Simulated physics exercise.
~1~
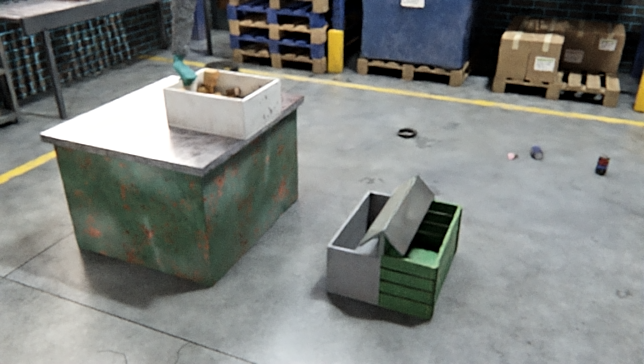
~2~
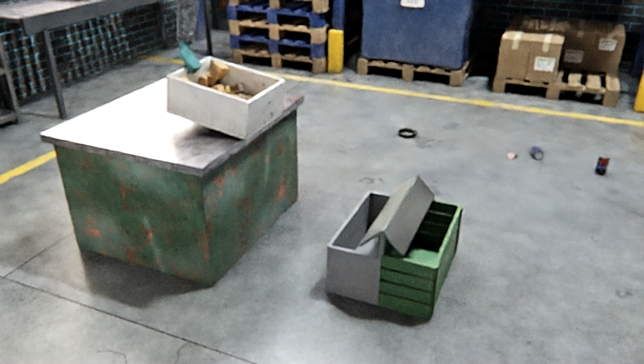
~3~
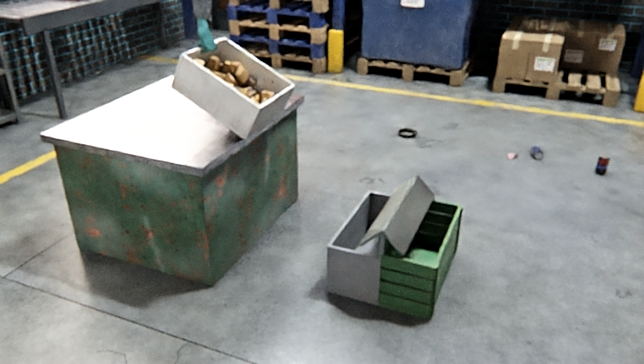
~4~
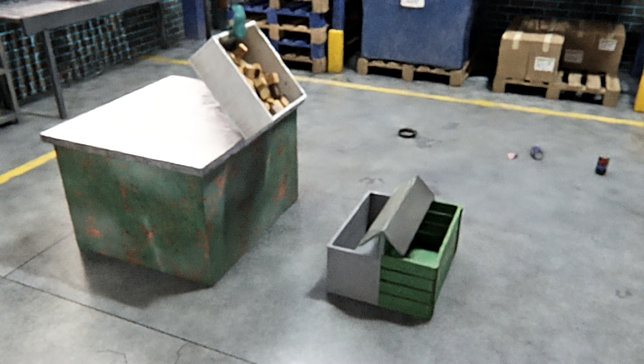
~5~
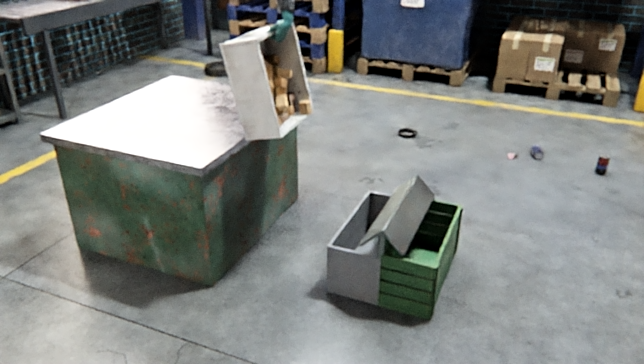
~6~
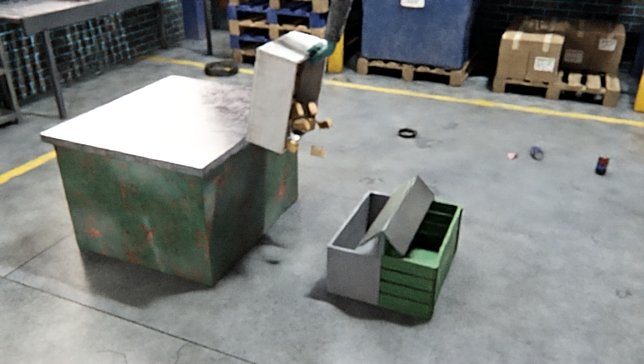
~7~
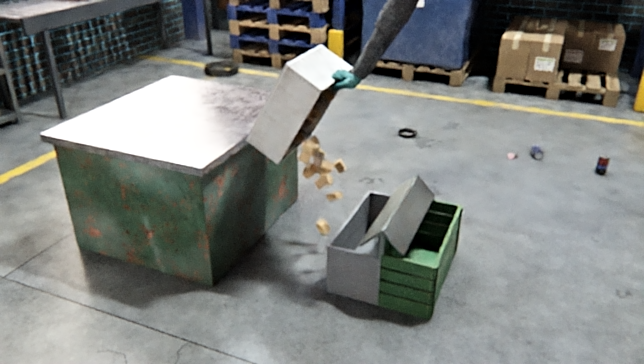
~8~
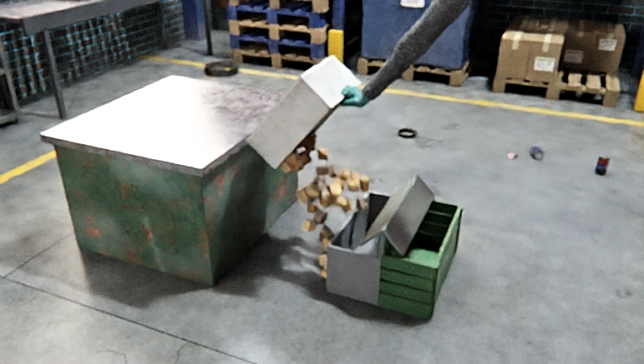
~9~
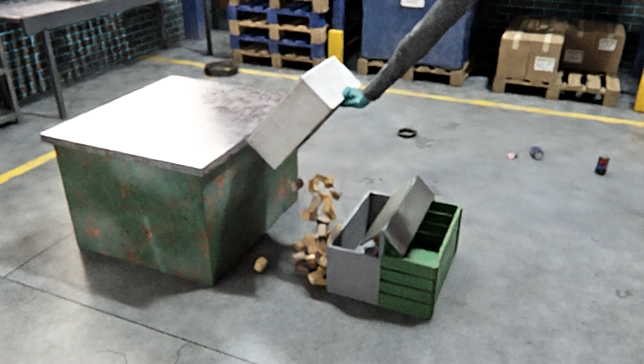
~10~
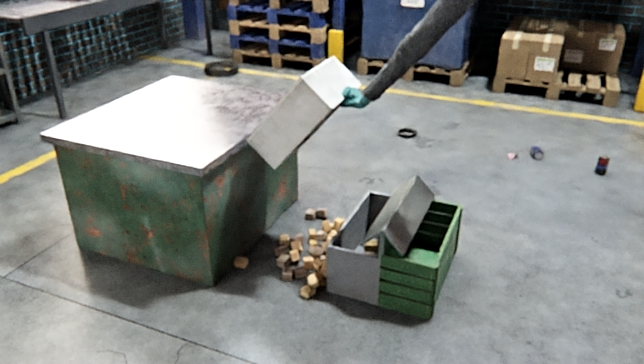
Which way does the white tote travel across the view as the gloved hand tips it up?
It moves to the right, swinging out past the edge of the bench.
